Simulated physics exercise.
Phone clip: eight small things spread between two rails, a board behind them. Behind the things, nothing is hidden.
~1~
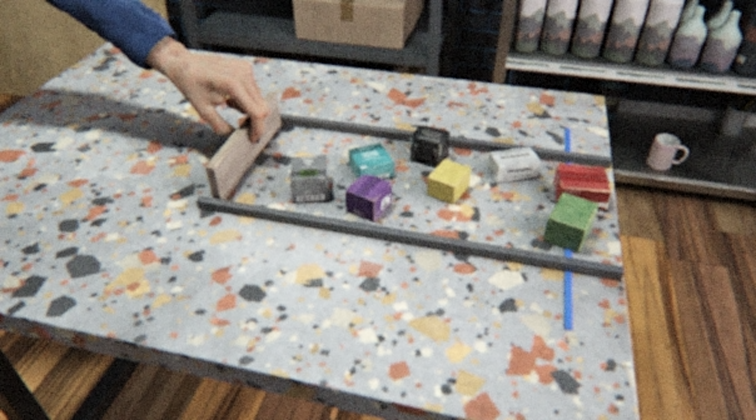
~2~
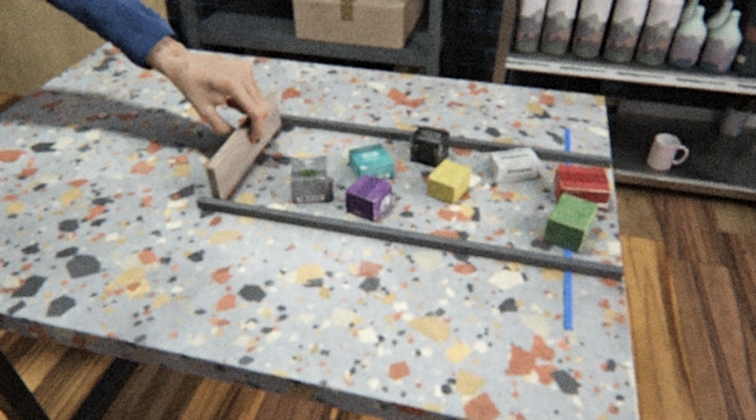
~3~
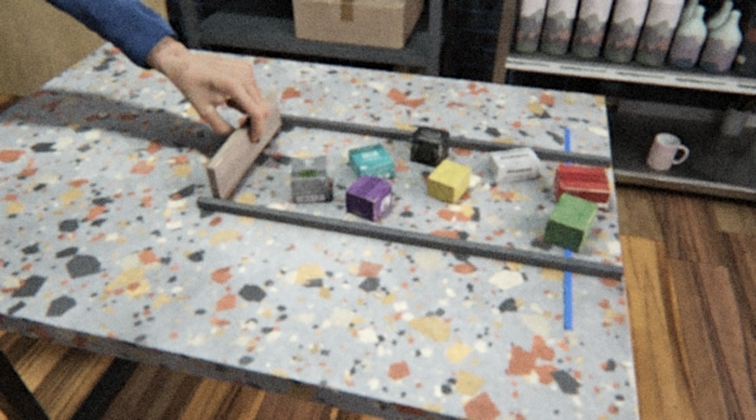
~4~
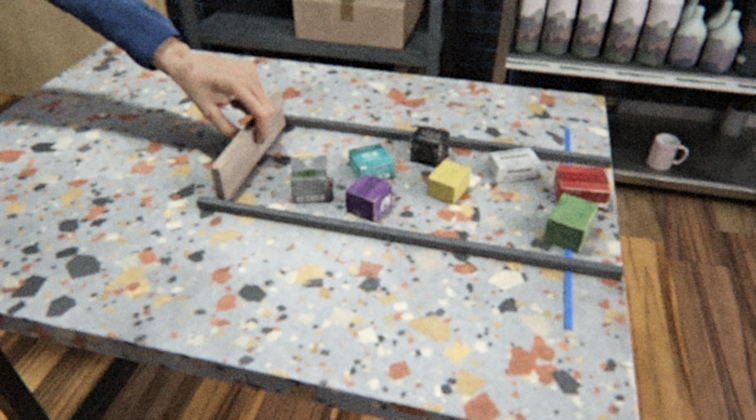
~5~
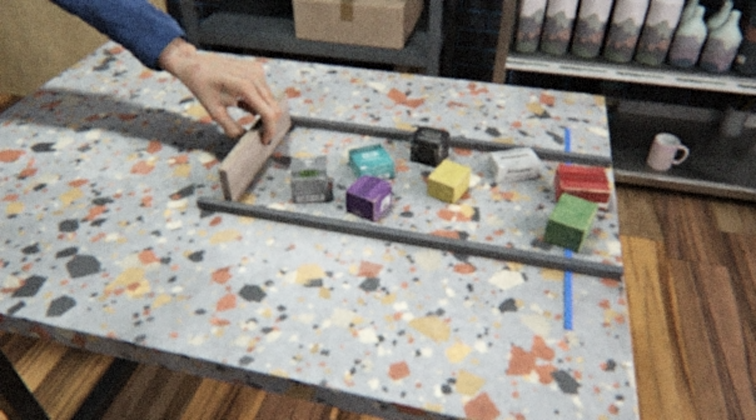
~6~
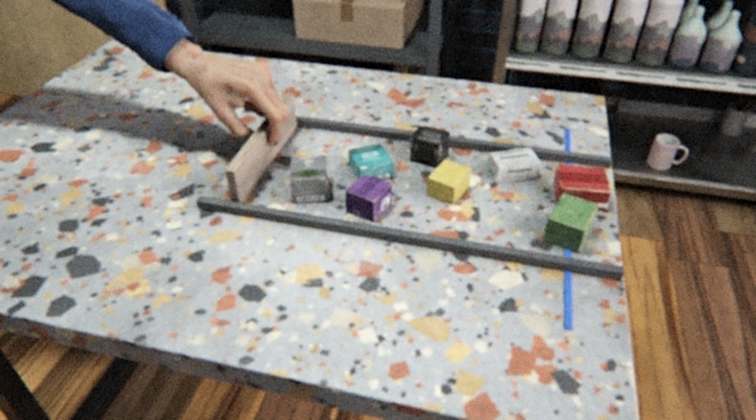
At first, a hand holds a wooden board still at the left of two dark rails on a speckled table, with eight small coloured boxes and blocks spread between them. Then the hand slides the board a short way right, toward the grey box, while the boxes stay in place.
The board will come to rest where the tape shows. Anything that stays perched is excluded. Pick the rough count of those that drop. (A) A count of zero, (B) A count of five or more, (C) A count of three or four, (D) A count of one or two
Answer: B.
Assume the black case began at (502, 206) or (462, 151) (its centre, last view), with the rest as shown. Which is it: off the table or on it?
The black case falls; holds on.
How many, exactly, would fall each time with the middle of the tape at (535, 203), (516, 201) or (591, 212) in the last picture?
The counts would be 2, 0 and 5.
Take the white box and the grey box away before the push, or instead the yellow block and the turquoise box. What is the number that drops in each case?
Taking the two tries in turn, it comes to 3 and 3.
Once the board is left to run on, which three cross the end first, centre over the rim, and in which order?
Going earliest first, it's the red box, next the green block, and after that the white box.
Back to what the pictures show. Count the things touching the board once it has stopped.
I count 3 of them.
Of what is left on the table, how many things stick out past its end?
Expected count: 0.
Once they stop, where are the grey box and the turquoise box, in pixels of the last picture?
I'd put one at around (592, 227) and the other at around (590, 198).
Soon after, none off yet; red box at rest near (581, 187); green block at rest near (571, 223); white box at rest near (514, 165).
In the end, the number that fall off is five or more; gone, purple box, yellow block, white box, green block and red box.
